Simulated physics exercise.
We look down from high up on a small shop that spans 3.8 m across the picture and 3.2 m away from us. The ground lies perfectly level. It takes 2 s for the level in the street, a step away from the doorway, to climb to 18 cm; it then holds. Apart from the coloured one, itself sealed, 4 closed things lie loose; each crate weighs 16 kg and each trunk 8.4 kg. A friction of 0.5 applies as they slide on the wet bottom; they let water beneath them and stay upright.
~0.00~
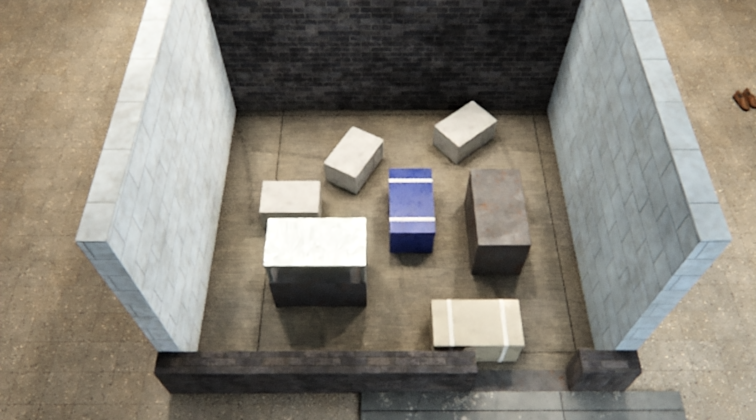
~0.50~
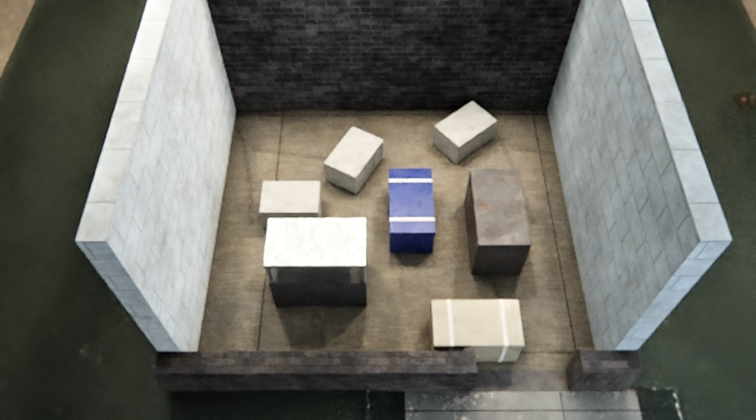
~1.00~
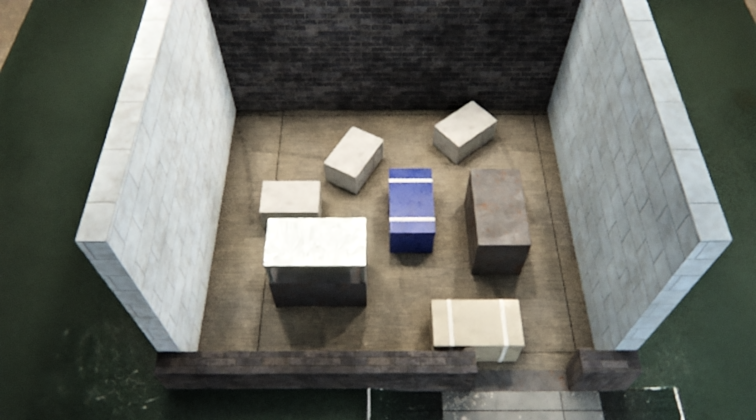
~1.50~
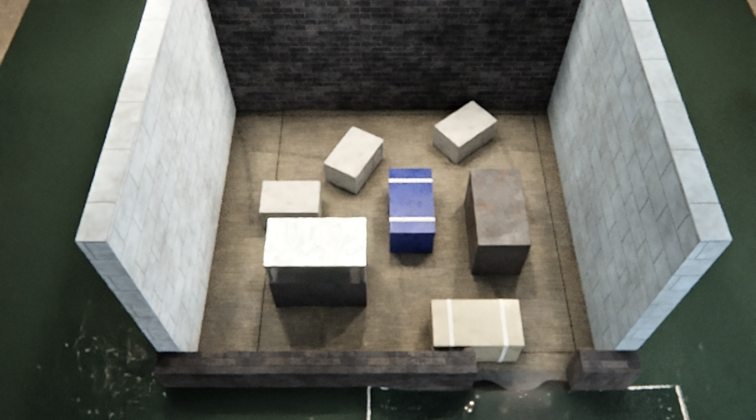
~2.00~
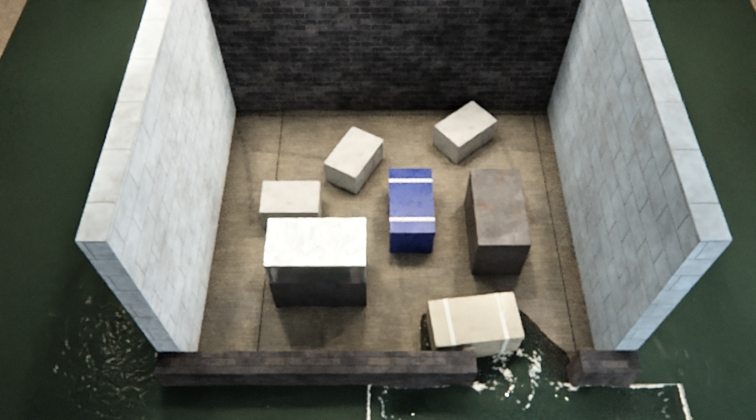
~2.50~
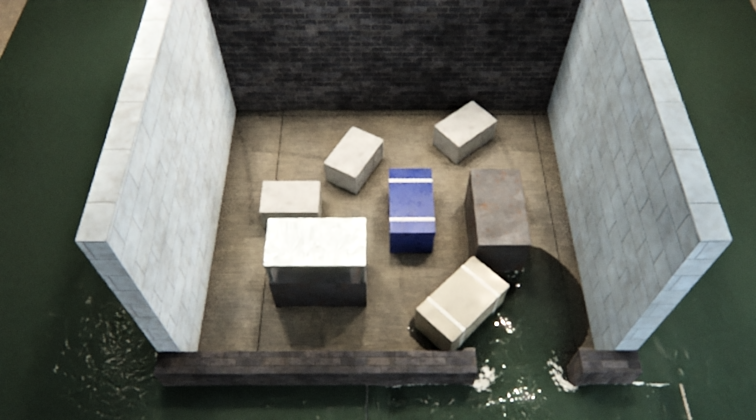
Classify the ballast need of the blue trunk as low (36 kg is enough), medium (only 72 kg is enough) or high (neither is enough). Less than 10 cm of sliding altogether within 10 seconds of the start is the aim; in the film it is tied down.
Low.
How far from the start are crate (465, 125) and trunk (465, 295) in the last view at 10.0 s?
250 cm, 80 cm.
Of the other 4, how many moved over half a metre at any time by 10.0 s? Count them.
3.
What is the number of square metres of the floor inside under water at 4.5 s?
I'd put it close to 6.0 m2.
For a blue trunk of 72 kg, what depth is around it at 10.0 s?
Something like 7 centimetres.
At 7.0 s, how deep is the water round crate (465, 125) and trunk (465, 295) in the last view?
Some 6 cm at the first, some 5 cm at the second.
After 3.5 s the blue trunk would be 0 cm from its start with 36 kg and 0 cm from its start with 72 kg; 3 cm of water round it then.
After 4.5 s the blue trunk would be 0 cm from its start with 36 kg and 0 cm from its start with 72 kg; 3 cm of water round it then.
After 7.0 s the blue trunk would be 0 cm from its start with 36 kg and 0 cm from its start with 72 kg; 4 cm of water round it then.
After 10.0 s the blue trunk would be 0 cm from its start with 36 kg and 0 cm from its start with 72 kg; 7 cm of water round it then.
